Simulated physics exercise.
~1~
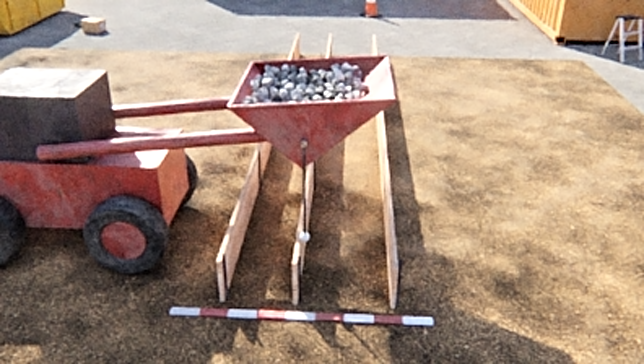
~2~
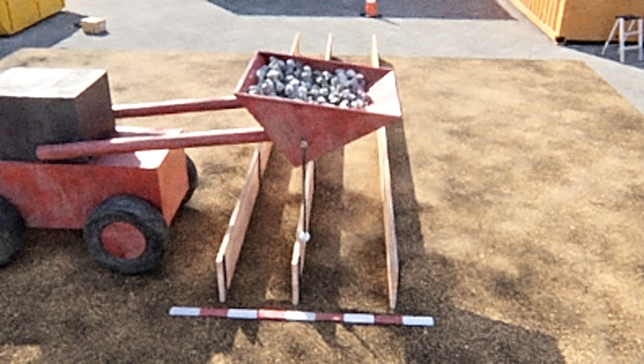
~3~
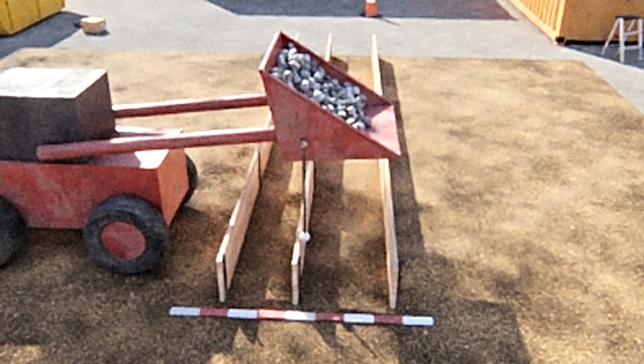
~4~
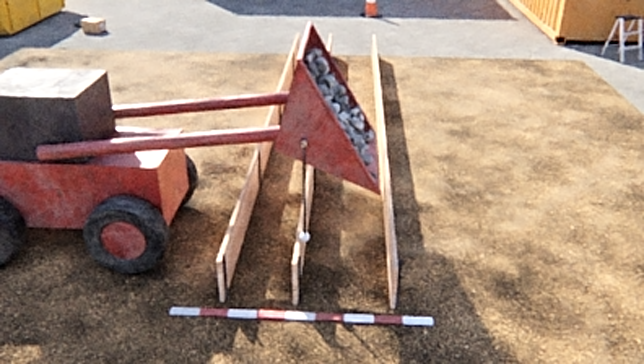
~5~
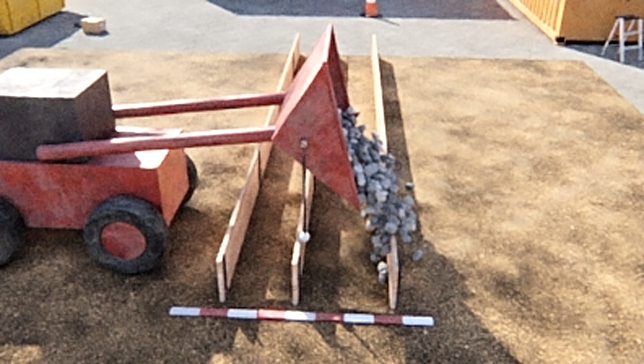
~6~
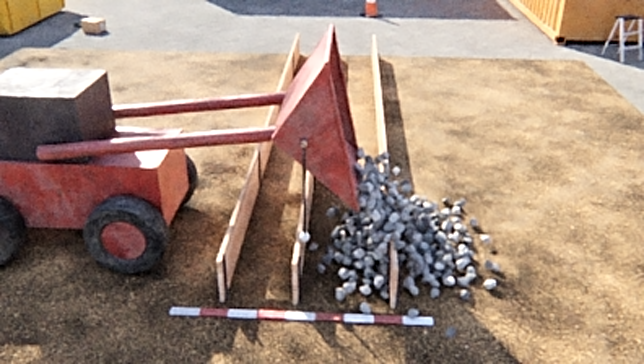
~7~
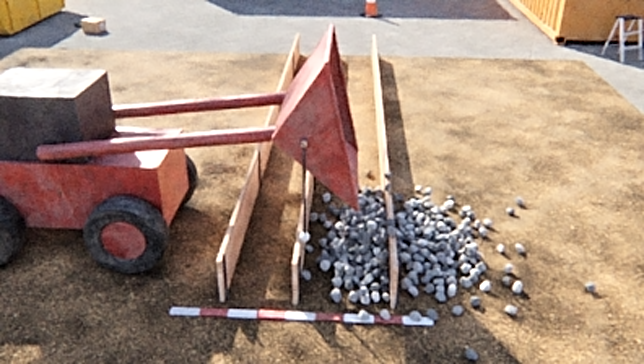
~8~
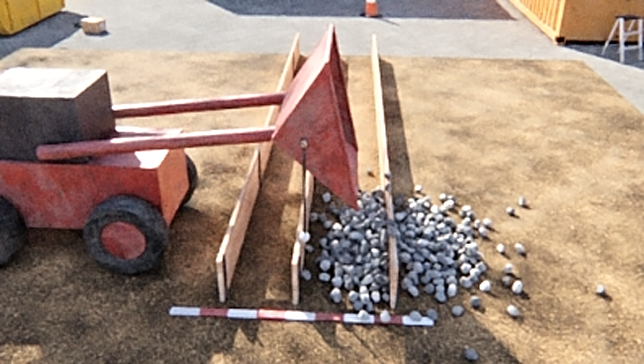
A red bucket heaped with grey stones hangs level on two arms from a small red loader at the left, above upright wooden planks on brown ground. The bucket starts tipping to the right, slowly at first, and the load tilts with it. As it swings steeply downward, the stones slide toward the lower lip and pour out in a clump over the right plank. They pile up on both sides of that board, and a few roll farther right. The bucket stays tipped and empty while the stones settle near the striped staff, leaving the left bay clear.
